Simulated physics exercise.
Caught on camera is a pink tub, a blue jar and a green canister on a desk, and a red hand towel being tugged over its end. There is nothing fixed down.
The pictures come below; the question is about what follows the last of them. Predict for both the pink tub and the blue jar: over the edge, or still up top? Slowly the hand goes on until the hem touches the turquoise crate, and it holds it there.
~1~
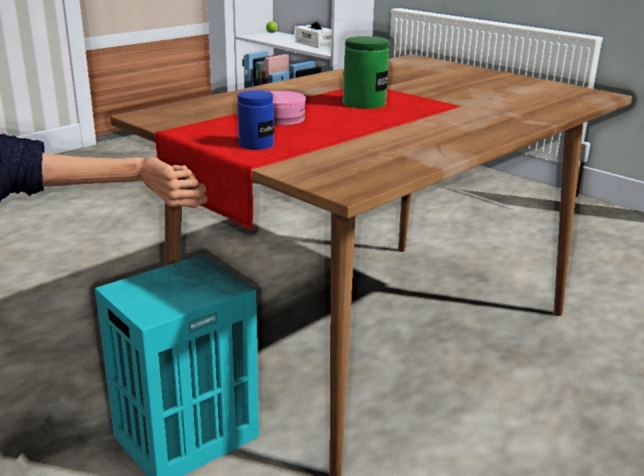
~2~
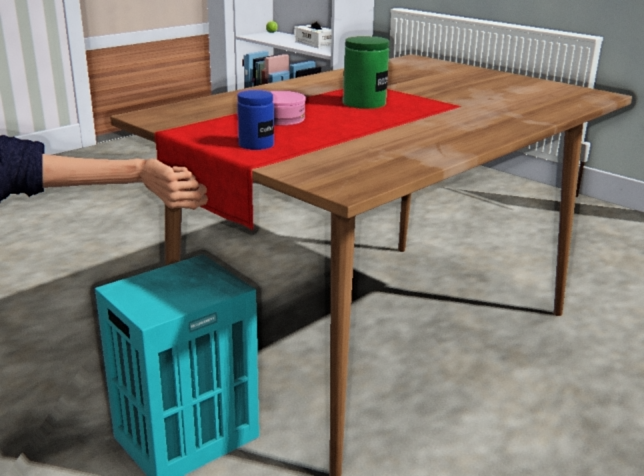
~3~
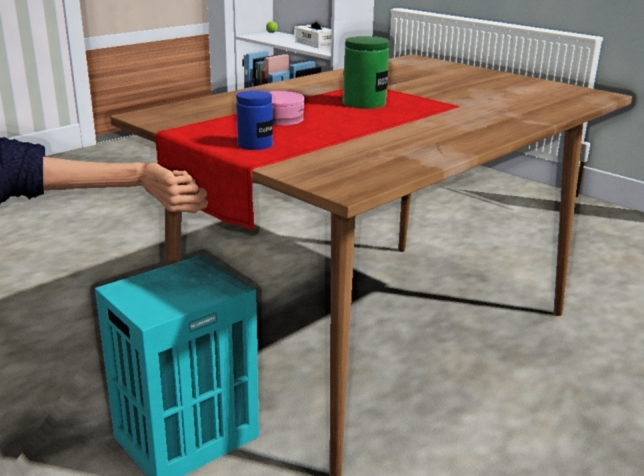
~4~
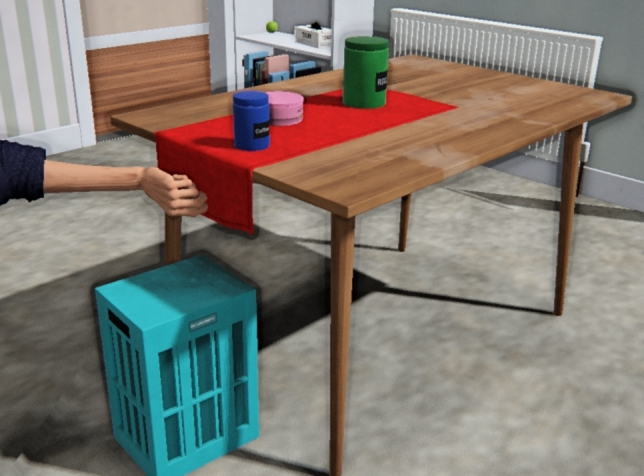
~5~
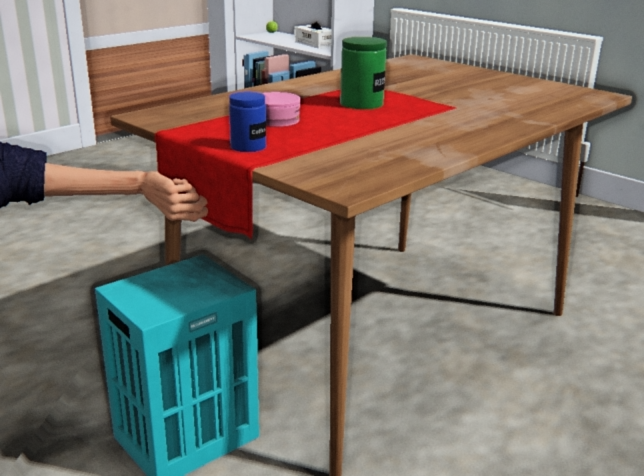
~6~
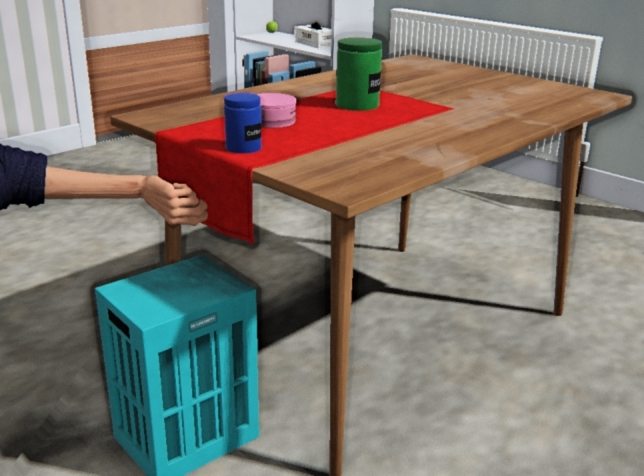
Prediction: The pink tub is still up top; the blue jar goes over the edge.
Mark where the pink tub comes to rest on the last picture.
End point, last frame: (229, 121).
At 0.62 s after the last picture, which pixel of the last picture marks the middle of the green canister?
(329, 80), roughly.
Then, 0.30 s later than the last view, hem going down; tub moved a little; jar carried along near (222, 128).
Then, 0.62 s later than the last view, hem going down; tub carried along near (239, 118); jar over the edge.
Finally, hem on the crate; tub carried along near (229, 121); jar over the edge. The pink tub keeps clear of the edge and the blue jar falls off.
